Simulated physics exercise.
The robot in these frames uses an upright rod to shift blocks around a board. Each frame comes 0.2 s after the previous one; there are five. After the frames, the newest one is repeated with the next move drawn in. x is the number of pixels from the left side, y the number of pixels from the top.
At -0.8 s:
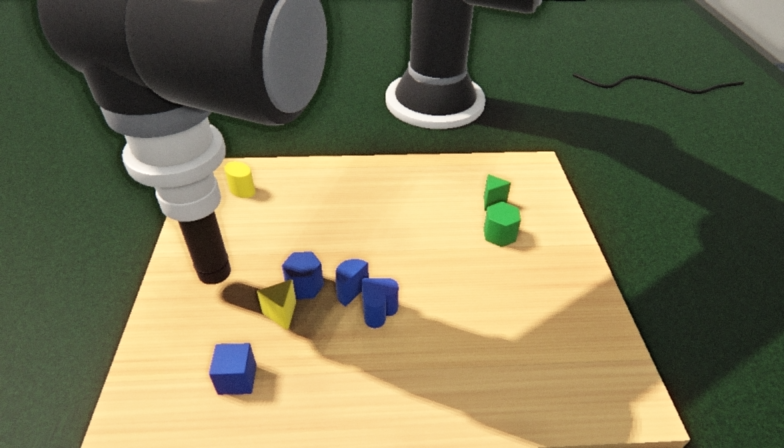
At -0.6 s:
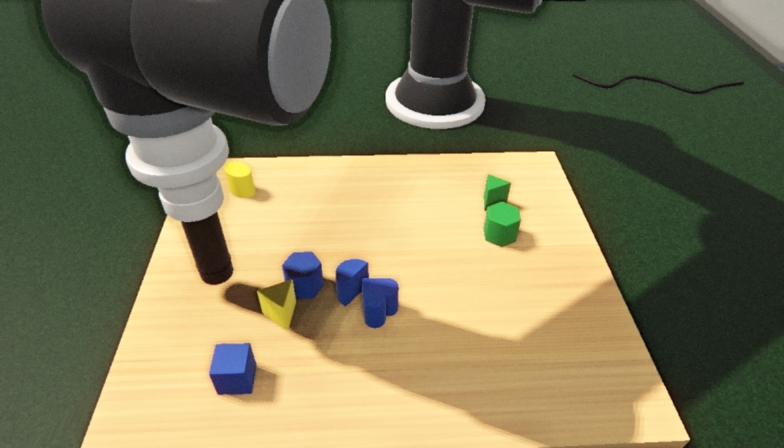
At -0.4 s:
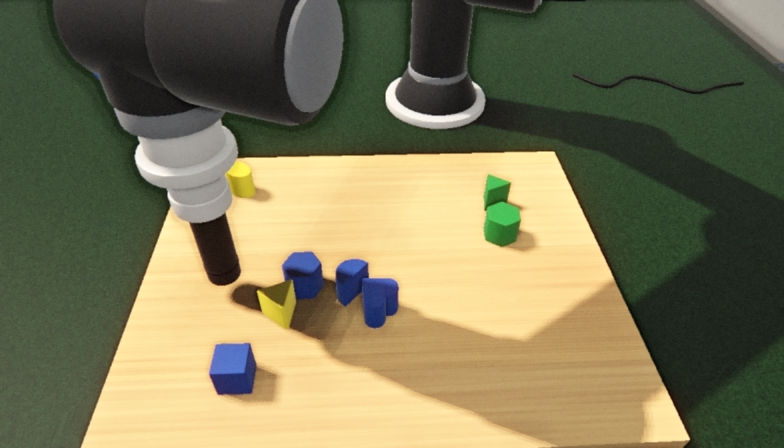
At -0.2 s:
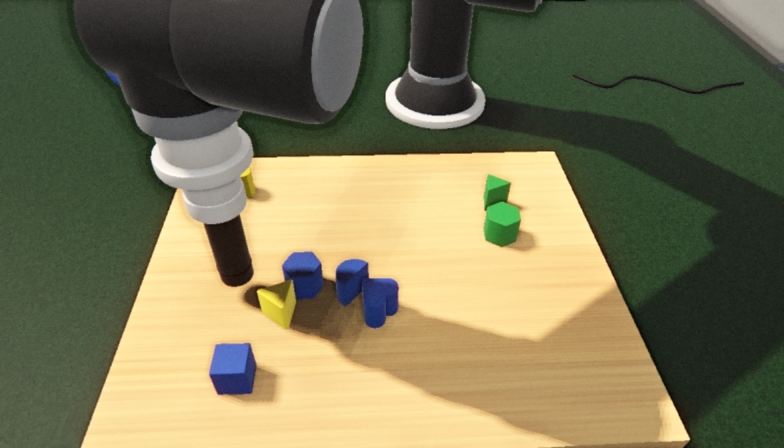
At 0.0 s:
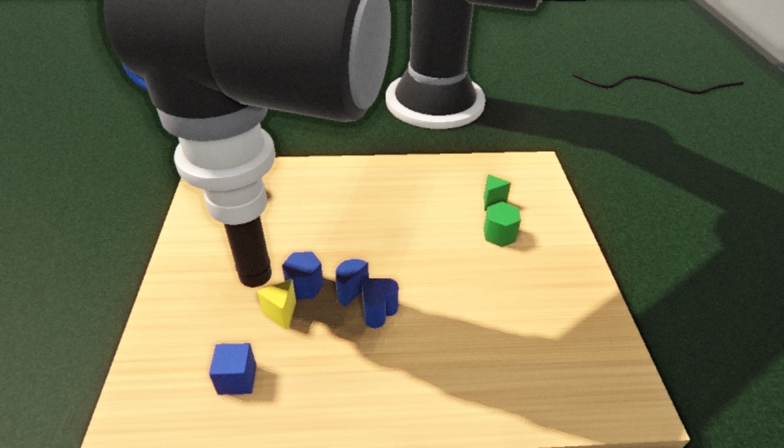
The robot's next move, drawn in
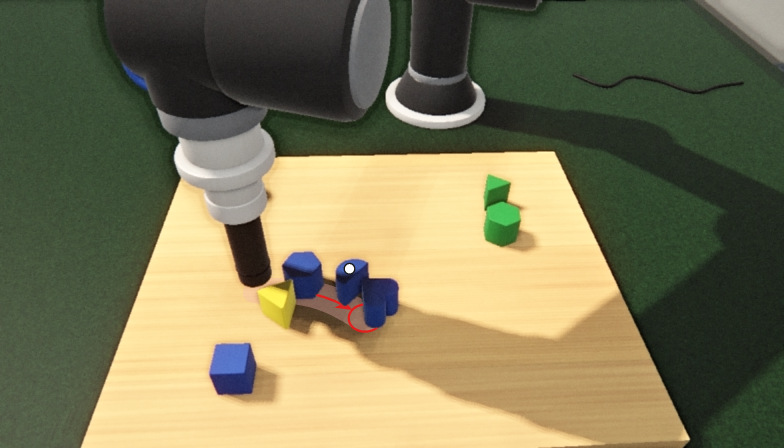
To begin with, a robot arm holds its dark upright rod near the left side of a wooden board, beside a yellow triangle and a cluster of blue blocks. The arm then slides the rod rightward, closing the gap to the triangle and six-sided block, while every block stays put.
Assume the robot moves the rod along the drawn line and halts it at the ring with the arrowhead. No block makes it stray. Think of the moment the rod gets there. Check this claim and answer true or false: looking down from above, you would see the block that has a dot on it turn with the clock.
The claim holds.
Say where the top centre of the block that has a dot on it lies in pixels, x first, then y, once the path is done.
It should be at about (393, 267).
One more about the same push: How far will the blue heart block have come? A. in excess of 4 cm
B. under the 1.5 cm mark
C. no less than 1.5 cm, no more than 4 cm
Answer: C.
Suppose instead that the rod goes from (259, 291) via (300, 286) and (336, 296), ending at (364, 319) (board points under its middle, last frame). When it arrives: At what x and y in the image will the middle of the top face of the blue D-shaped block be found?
The spot you're after is about (398, 270) in the image.
The line goes from (259, 291) over (298, 292) and (333, 301) to (365, 318); the dot is on the blue D-shaped block.
On the path given first. One third of the way, rod (297, 278); yellow triangle (282, 292), turned 20° clockwise; blue six-sided block (331, 262), turned 15° anticlockwise; blue D-shaped block (361, 269).
Two thirds of the way, rod (334, 287); yellow triangle (283, 292), turned 30° clockwise; blue six-sided block (356, 259), turned 75° anticlockwise; blue D-shaped block (389, 268), turned 45° clockwise; blue heart block (381, 291).
At the end, rod (365, 304); yellow triangle (283, 292), turned 30° clockwise; blue six-sided block (359, 260), turned 85° anticlockwise; blue D-shaped block (393, 267), turned 50° clockwise; blue heart block (399, 296).
